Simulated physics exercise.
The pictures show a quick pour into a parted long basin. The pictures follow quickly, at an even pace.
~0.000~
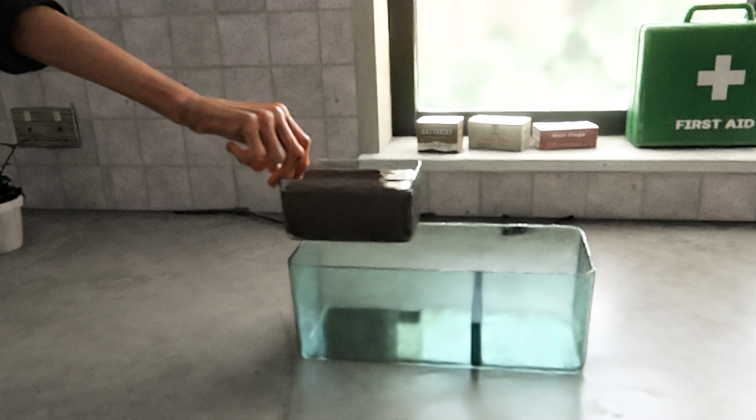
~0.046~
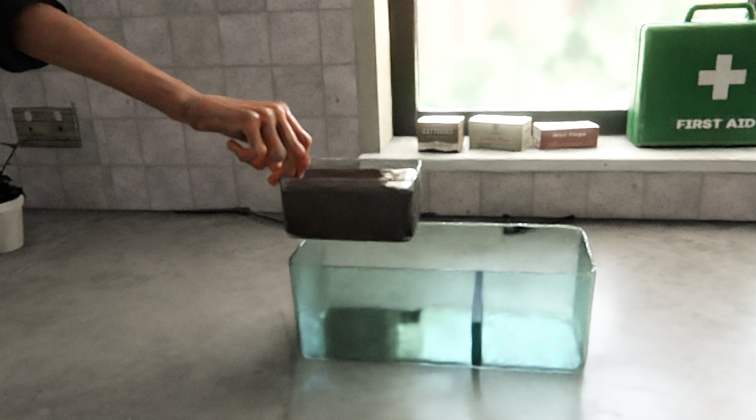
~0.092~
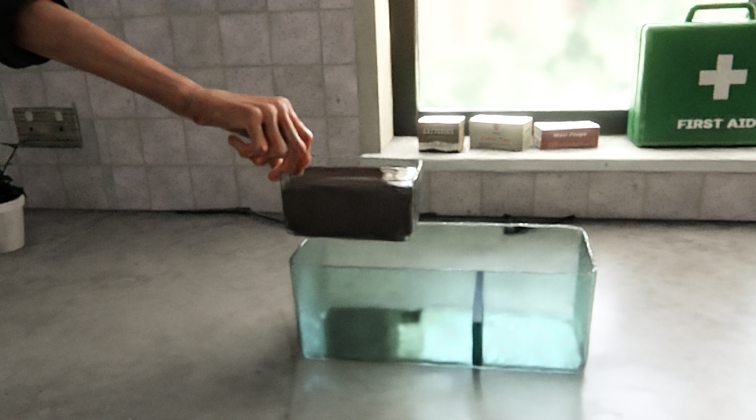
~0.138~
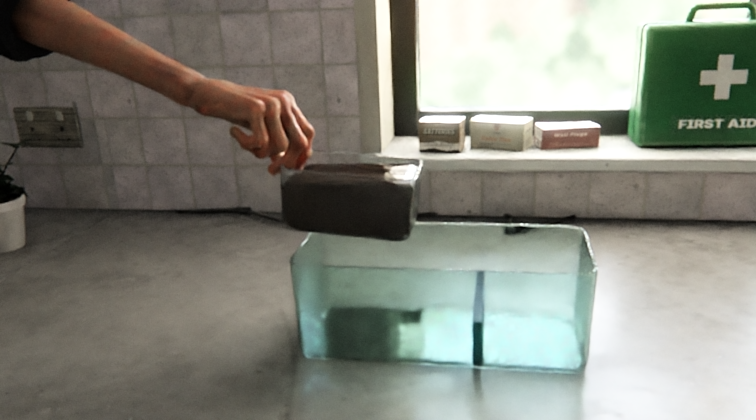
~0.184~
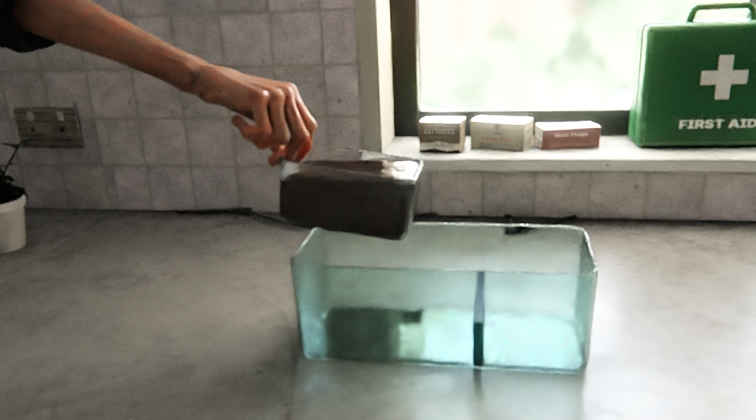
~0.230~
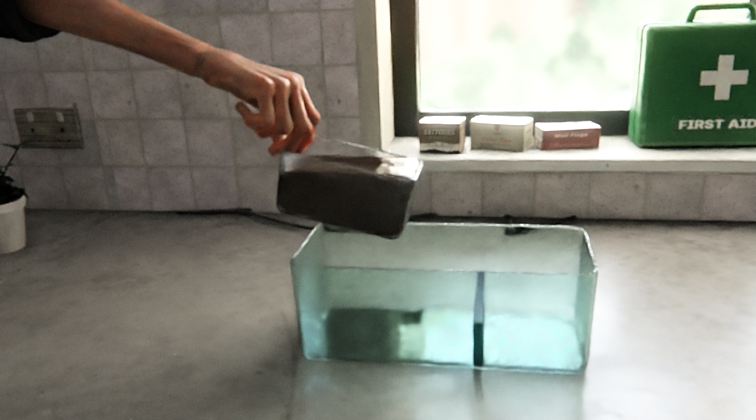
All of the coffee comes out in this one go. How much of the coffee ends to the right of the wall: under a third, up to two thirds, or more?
It comes to above two thirds.
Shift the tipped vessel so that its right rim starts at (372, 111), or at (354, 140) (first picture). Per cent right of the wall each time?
In turn 60 and 35 in a hundred.
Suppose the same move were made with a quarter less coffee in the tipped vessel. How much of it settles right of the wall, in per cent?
About 80 per cent.
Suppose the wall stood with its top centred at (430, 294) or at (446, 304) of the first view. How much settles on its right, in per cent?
About 95 and 90 per cent.
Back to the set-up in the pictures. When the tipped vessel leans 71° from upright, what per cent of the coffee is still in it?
About 50 per cent.
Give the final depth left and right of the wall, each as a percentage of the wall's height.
The left part 10 per cent, the right part 70.
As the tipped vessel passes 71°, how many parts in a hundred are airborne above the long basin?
It comes to 35 per cent or so.
After 0.61 s the tilt is 71° and 49 per cent is still to pour, 5 is left of the wall and 10 right of it.
After 0.89 s the tilt is 103° and 7 per cent is still to pour, 7 is left of the wall and 77 right of it.
After 1.18 s the tilt is 106° and 0 per cent is still to pour, 14 is left of the wall and 84 right of it.
After 1.50 s the tilt is 106° and 0 per cent is still to pour, 16 is left of the wall and 82 right of it.
In the end 16 per cent lies left of the wall, 82 right of it and 2 outside.
